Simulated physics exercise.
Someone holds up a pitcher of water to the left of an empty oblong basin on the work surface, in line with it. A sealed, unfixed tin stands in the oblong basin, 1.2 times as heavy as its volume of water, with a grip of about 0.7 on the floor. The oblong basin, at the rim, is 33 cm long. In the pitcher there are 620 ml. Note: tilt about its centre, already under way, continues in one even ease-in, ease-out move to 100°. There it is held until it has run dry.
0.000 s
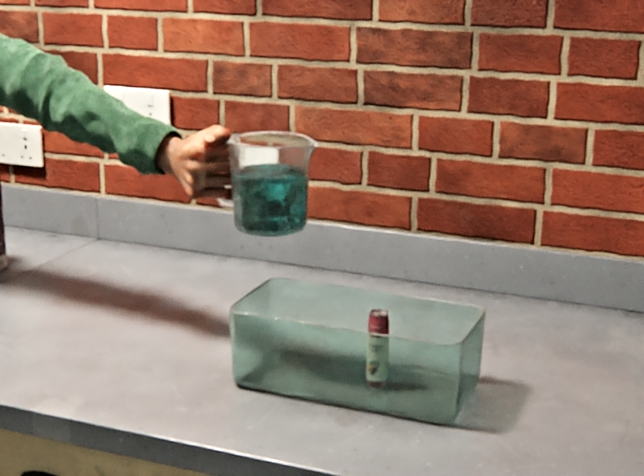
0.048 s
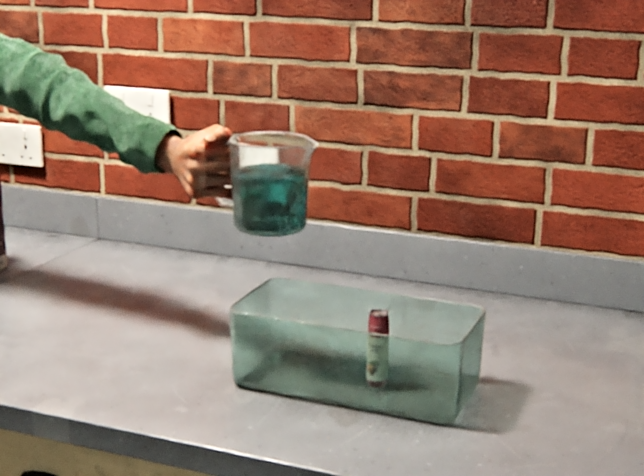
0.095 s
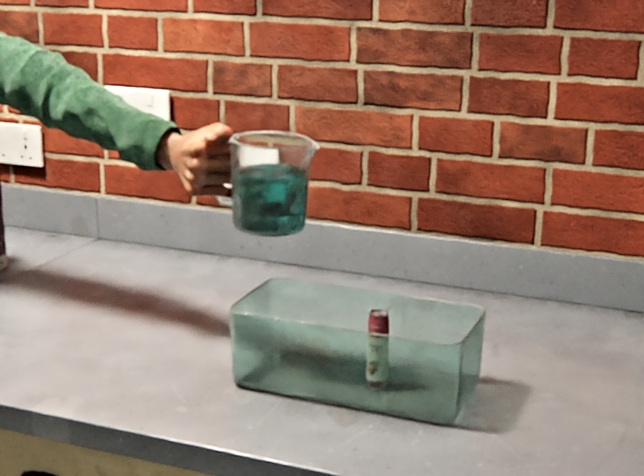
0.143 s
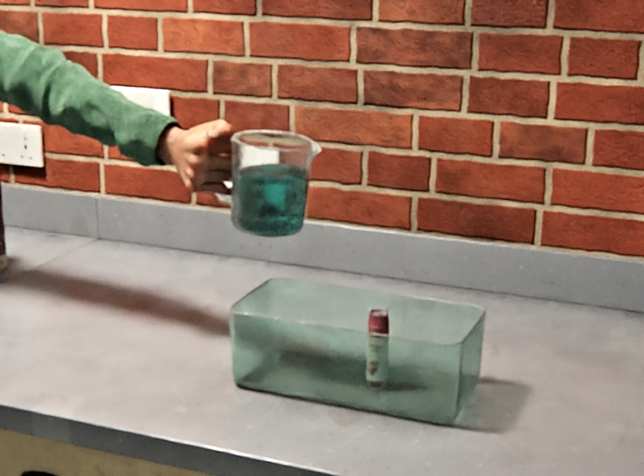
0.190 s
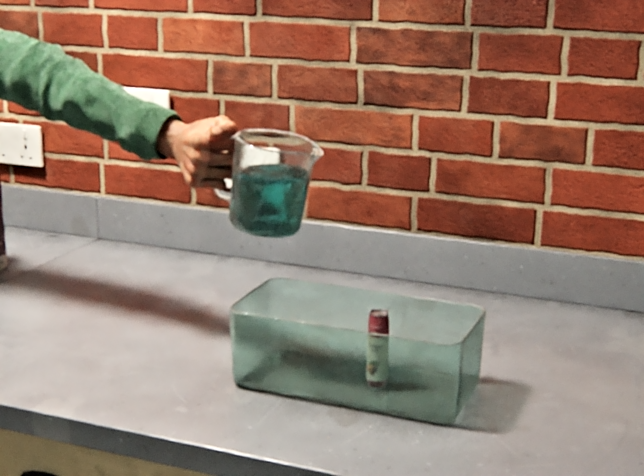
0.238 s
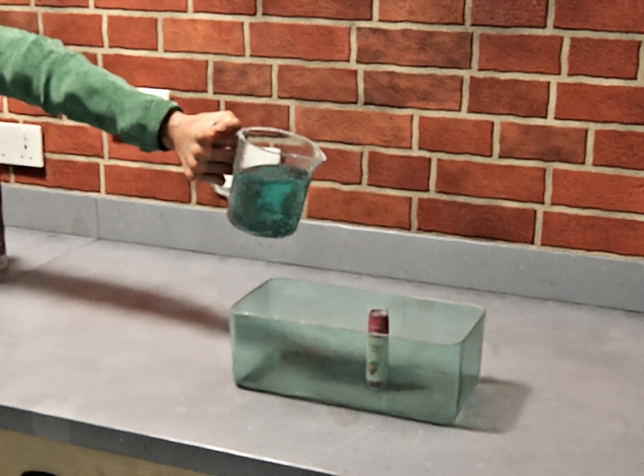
A hand in a green sleeve slowly tilting a glass pitcher of blue-green water rightward above a clear basin holding a tin.
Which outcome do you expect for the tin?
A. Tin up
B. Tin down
B, tin down.
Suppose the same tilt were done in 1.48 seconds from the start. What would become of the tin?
Then the tin tumbles.
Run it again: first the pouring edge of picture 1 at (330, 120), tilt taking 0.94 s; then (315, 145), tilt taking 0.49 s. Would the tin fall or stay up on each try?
Try 1: Tipped over; try 2: Still standing.
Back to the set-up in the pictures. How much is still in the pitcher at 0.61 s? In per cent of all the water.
Roughly 90 %.
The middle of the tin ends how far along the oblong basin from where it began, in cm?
Looks like roughly 7.5 cm in total.
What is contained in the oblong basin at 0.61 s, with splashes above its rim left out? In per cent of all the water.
Near 0 in a hundred.
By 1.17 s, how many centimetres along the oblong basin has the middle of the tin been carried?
Roughly 7 cm.
Then, 0.61 s in, the tilt is 69° and 91 per cent is still to pour; the tin stands where it began.
Then, 0.88 s in, the tilt is 98° and 36 per cent is still to pour; the tin leans 14°.
Then, 1.17 s in, the tilt is 100° and 6 per cent is still to pour; the tin lies on its side.
Then, 1.48 s in, the tilt is 100° and 1 per cent is still to pour; the tin lies on its side.
Finally, the tin lies on its side.
